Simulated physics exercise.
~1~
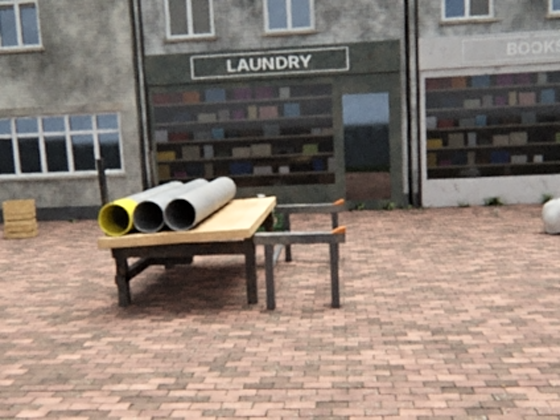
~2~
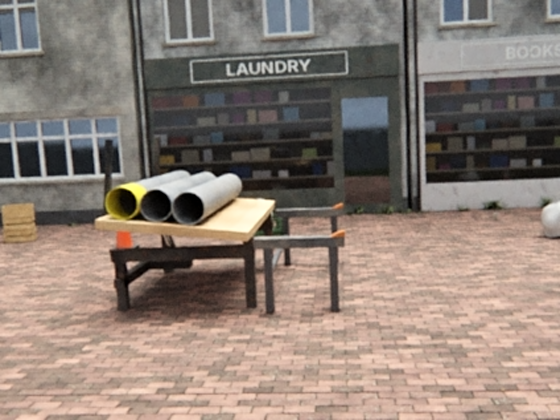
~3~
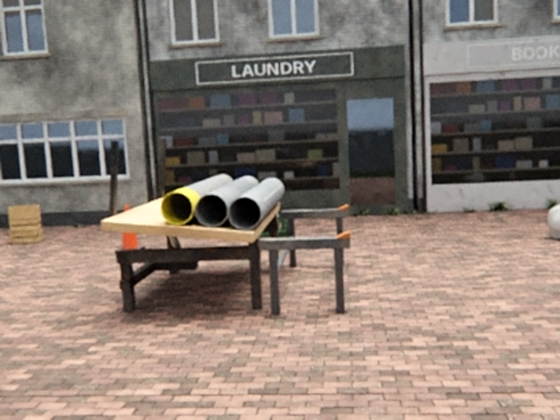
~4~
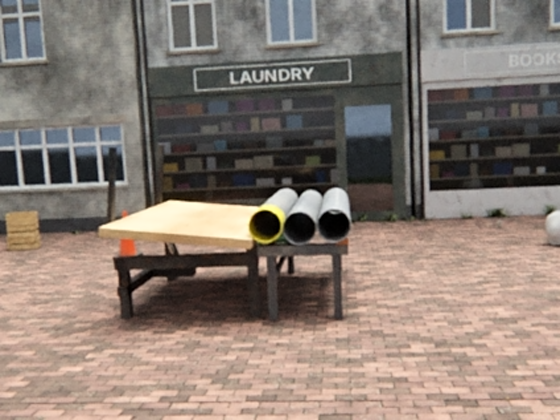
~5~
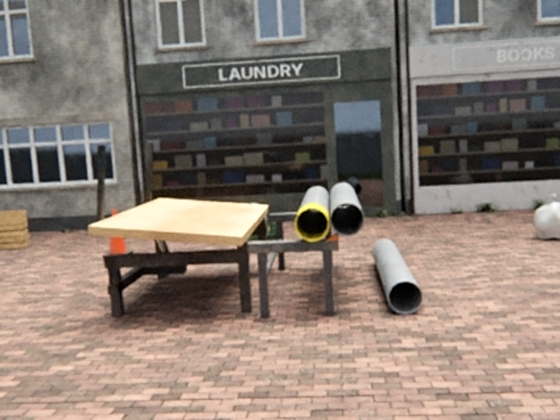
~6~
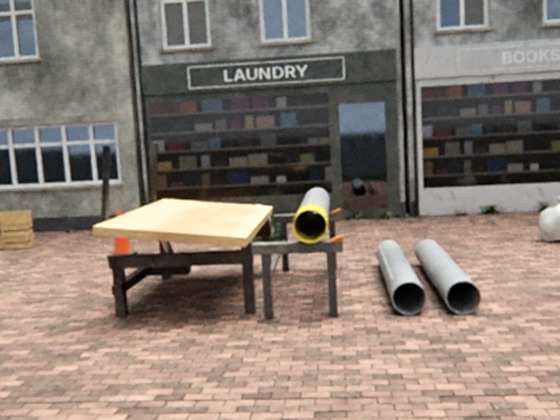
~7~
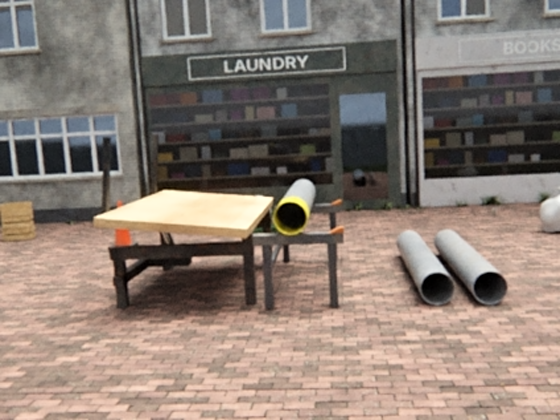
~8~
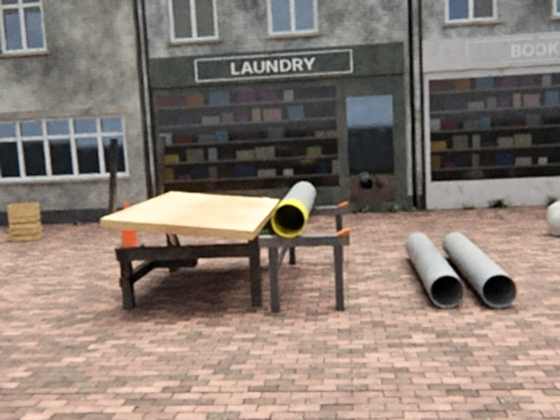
Three hollow pipes, a yellow-rimmed one on the left and two grey ones beside it, lie on a pale wooden deck in a brick-paved square, seen from the front by a slightly swaying camera before a laundry and a bookshop. The deck's left edge rises, showing an orange object beneath, and the pipes roll right onto the dark rack with orange-tipped rails. The two grey pipes go over the right end one after the other and roll a little farther across the paving. The yellow-rimmed pipe drifts back left and rests on the rails beside the tilted deck.
